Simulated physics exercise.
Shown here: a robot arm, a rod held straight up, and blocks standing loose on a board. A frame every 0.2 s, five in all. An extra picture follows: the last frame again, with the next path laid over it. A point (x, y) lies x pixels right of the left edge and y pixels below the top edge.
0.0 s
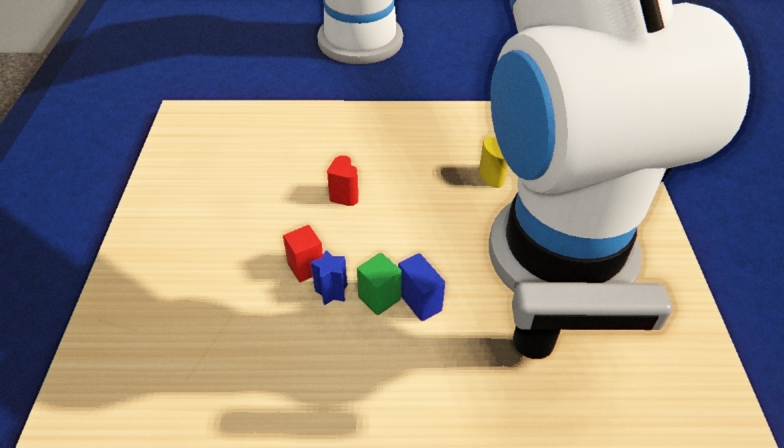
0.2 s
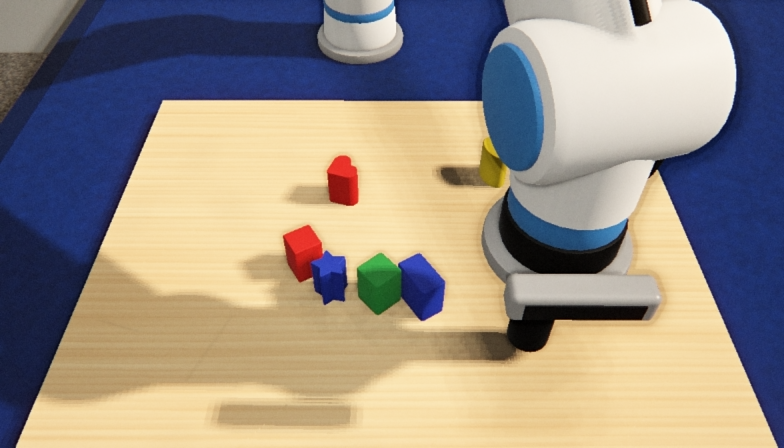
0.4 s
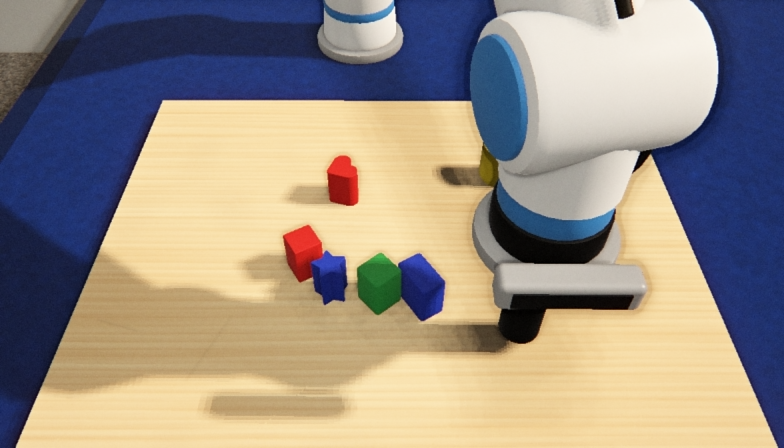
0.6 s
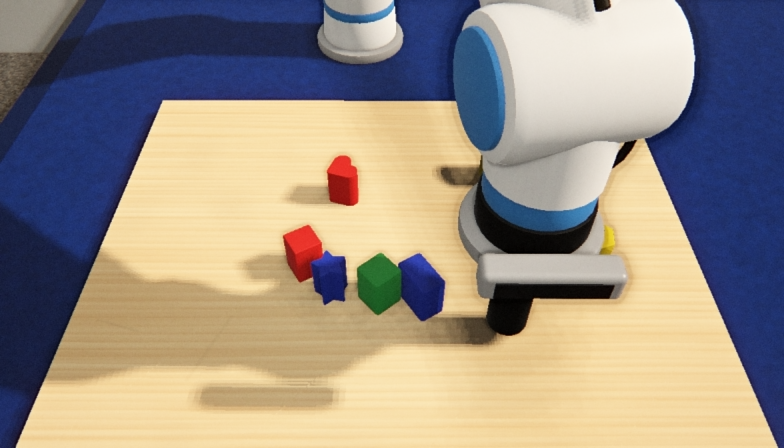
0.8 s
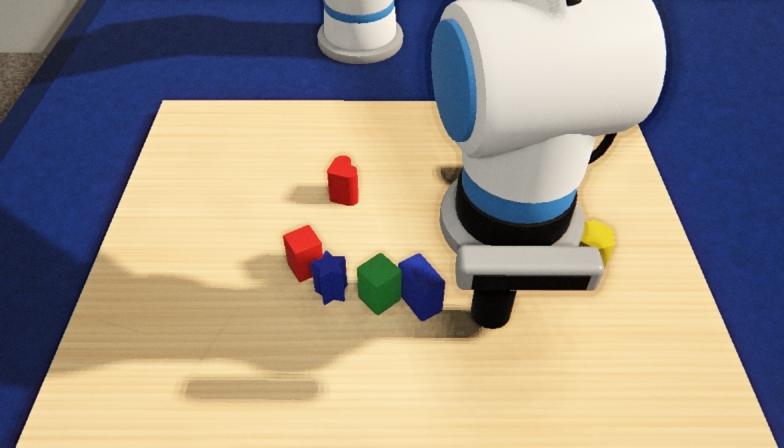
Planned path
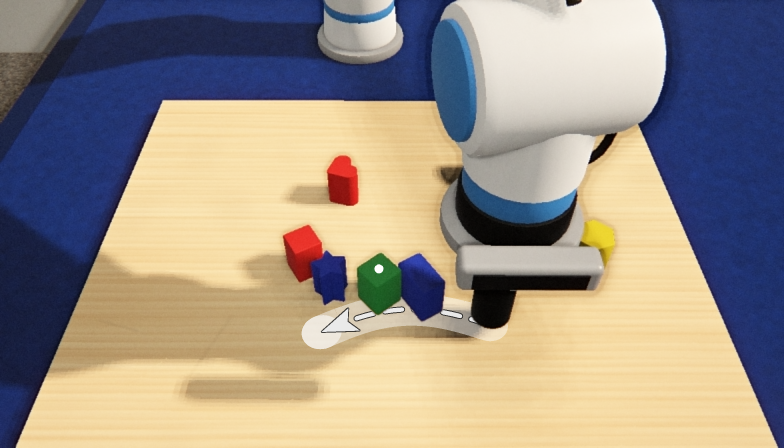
To begin with, a robot arm holds a dark rod upright at the right of a wooden board, near loose red, blue, green and yellow blocks. The arm then slides the rod a short way left and slightly toward the back, while the blocks stay where they are.
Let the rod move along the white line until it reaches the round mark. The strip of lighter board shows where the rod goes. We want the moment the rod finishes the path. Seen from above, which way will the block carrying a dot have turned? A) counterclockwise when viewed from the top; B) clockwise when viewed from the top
(A)
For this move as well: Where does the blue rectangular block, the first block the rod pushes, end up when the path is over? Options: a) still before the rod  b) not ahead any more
b
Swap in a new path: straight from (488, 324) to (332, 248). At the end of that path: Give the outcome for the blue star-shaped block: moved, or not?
Put simply, it goes somewhere else.
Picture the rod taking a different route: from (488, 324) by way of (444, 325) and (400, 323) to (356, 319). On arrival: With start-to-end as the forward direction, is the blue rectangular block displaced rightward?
Short answer: Yes.
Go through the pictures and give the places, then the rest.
In the first frame, lower end of the rod at (533, 342), tops of blocks, red four-sided block at (302, 238), blue star-shaped block at (329, 263), green four-sided block at (379, 269), blue rectangular block at (422, 272).
In the second frame, rod at (527, 335), blocks as before.
In the third frame, rod at (518, 327), blocks as before.
In the fourth frame, rod at (506, 319), blocks as before.
In the fifth frame, rod at (490, 313), red four-sided block at (302, 238), blue star-shaped block at (329, 263), green four-sided block at (379, 269), blue rectangular block at (422, 272).
The drawn path runs from (488, 324) via (432, 311) and (376, 313), ending at (322, 332); the dot is on the green four-sided block.
What follows on the original path. One third of the way, rod at (432, 299); green four-sided block at (365, 267); blue rectangular block at (401, 259), turned 30° clockwise.
Two thirds of the way, rod at (375, 302); blue star-shaped block at (315, 264), turned 15° anticlockwise; green four-sided block at (347, 257), turned 55° anticlockwise; blue rectangular block at (388, 253), turned 100° clockwise.
At the end, rod at (320, 321); red four-sided block not moved; blue star-shaped block at (315, 264), turned 15° anticlockwise; green four-sided block at (347, 257), turned 55° anticlockwise; blue rectangular block at (388, 253), turned 100° clockwise.
